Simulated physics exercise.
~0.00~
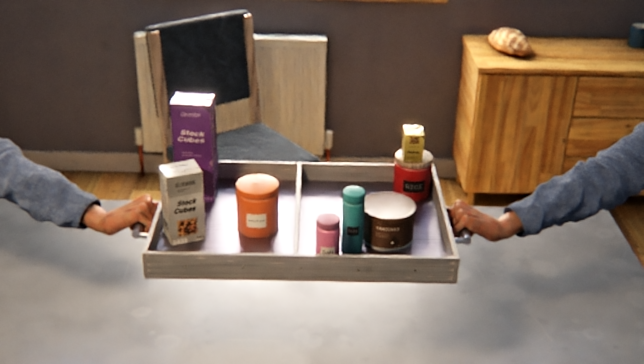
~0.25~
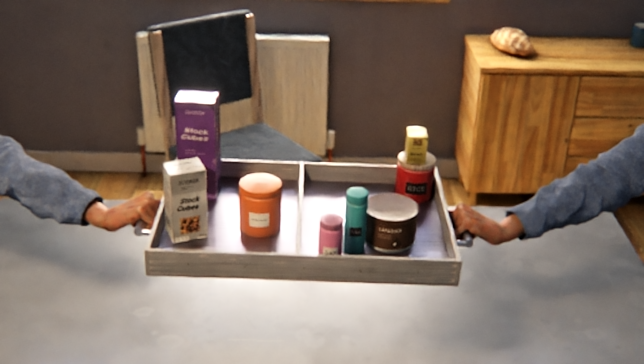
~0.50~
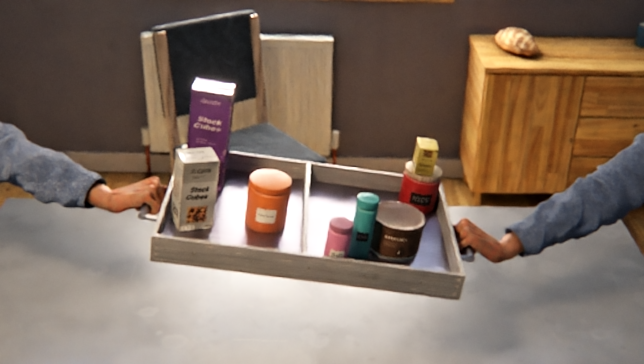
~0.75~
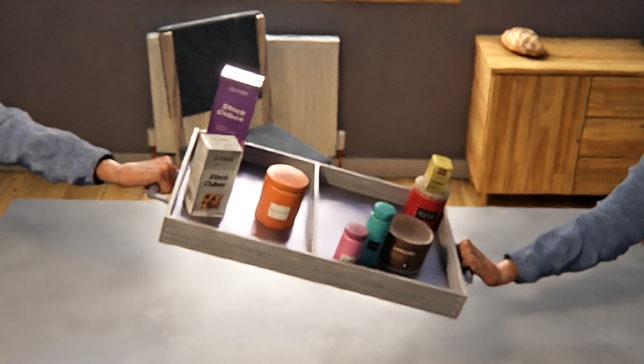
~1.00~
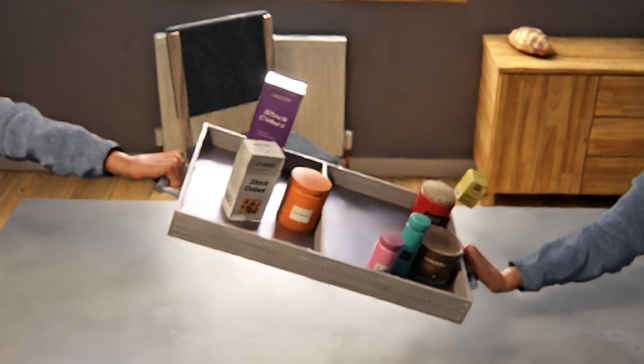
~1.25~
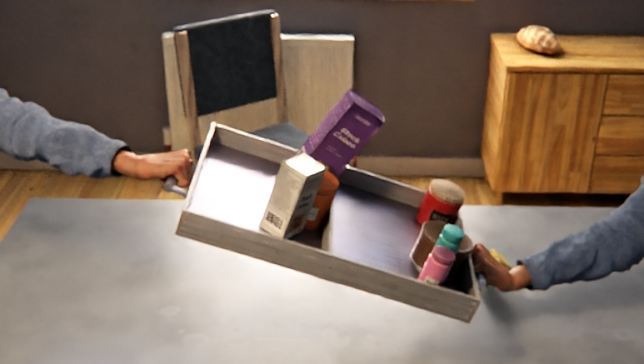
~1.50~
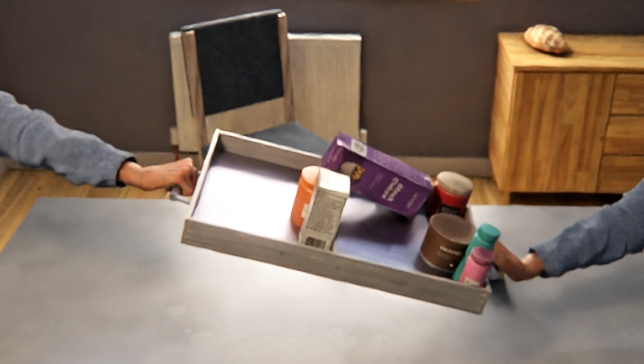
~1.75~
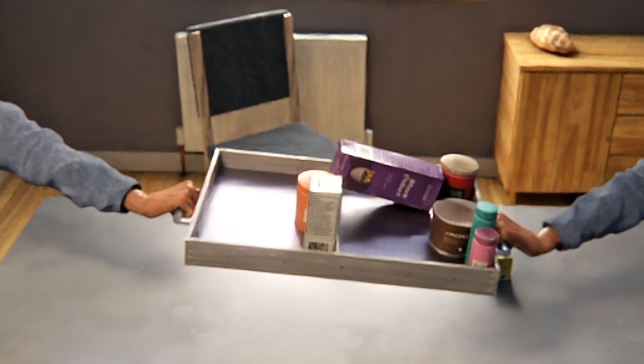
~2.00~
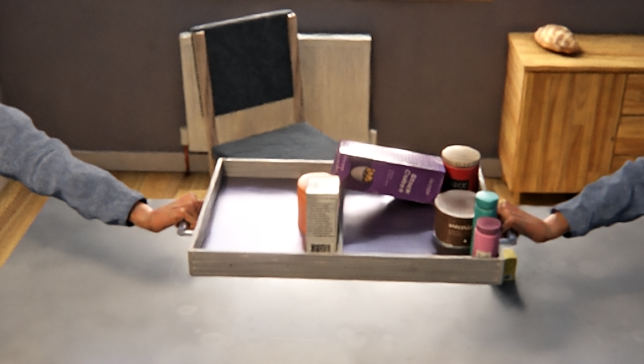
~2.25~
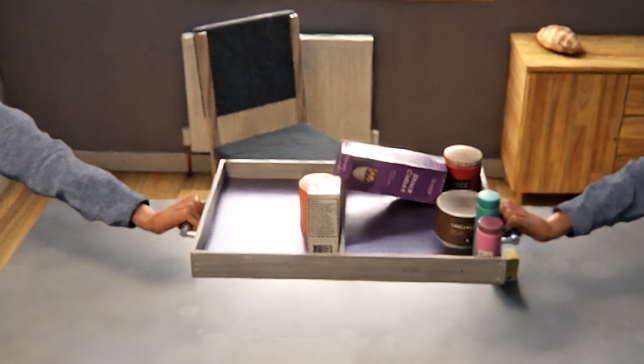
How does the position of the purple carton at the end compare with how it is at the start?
The purple carton stands upright on the left part of the tray at the start, but at the end it lies on its side farther to the right.
